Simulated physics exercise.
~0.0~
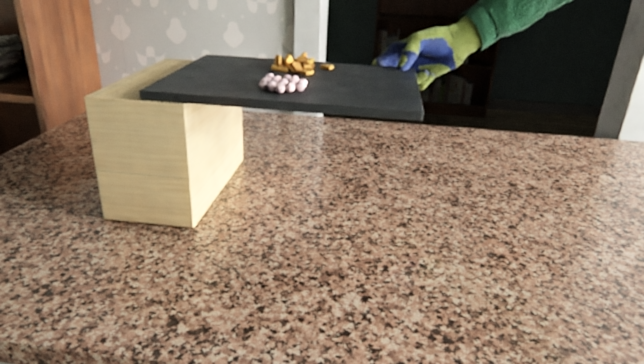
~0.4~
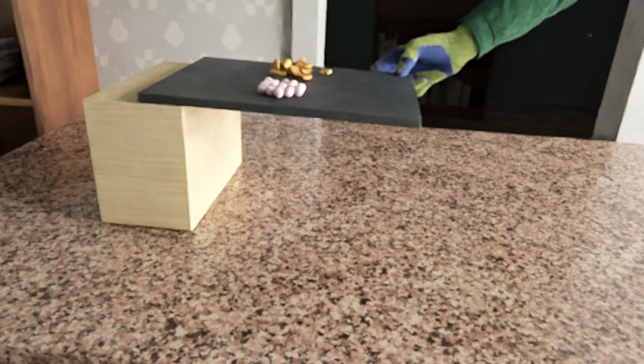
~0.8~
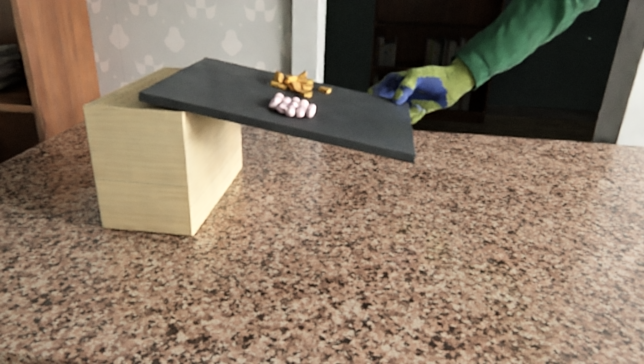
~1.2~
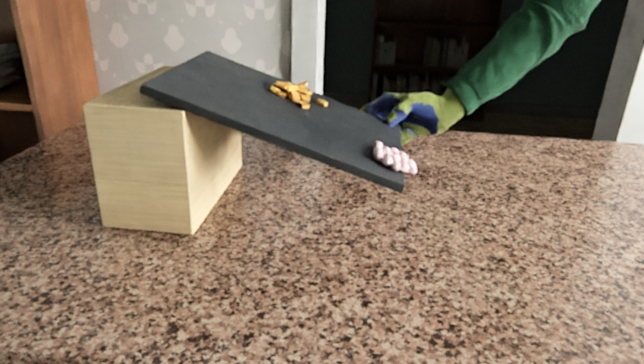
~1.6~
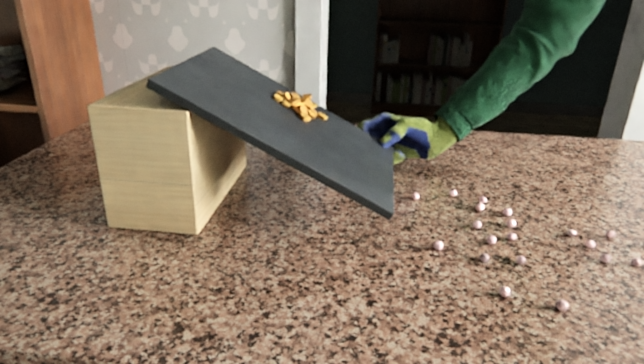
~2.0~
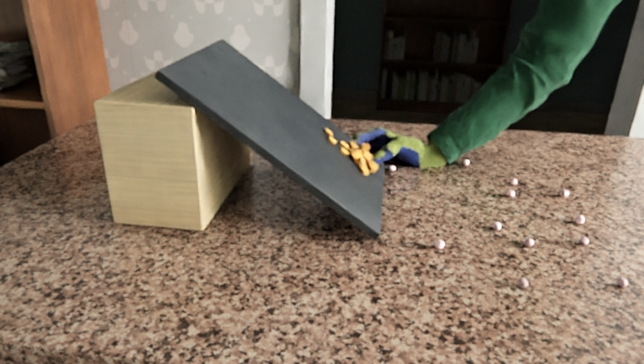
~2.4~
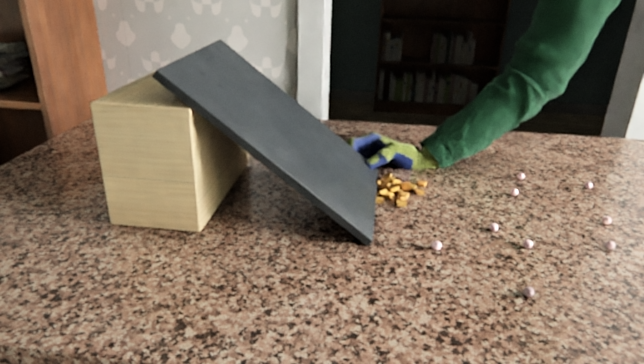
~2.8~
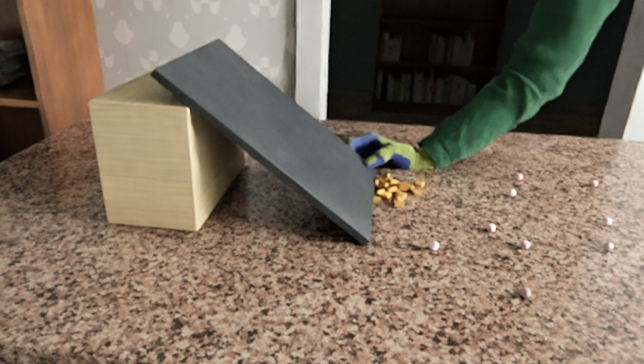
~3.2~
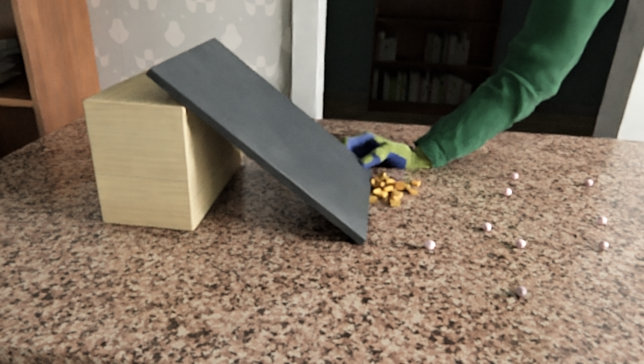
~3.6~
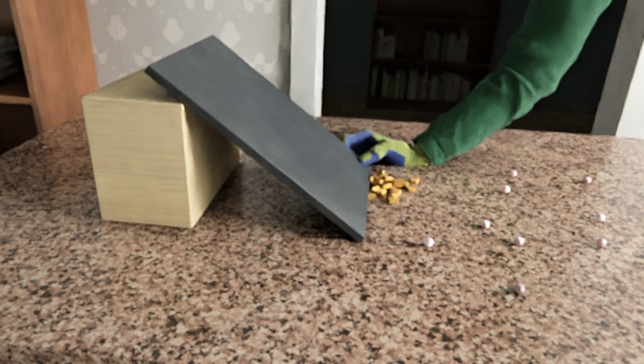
We see a gloved hand lower one end of a dark board propped on a pale block until it rests on the speckled counter; small pinkish-white balls roll off first and scatter widely, then golden pieces slide down and settle in a cluster at its foot.
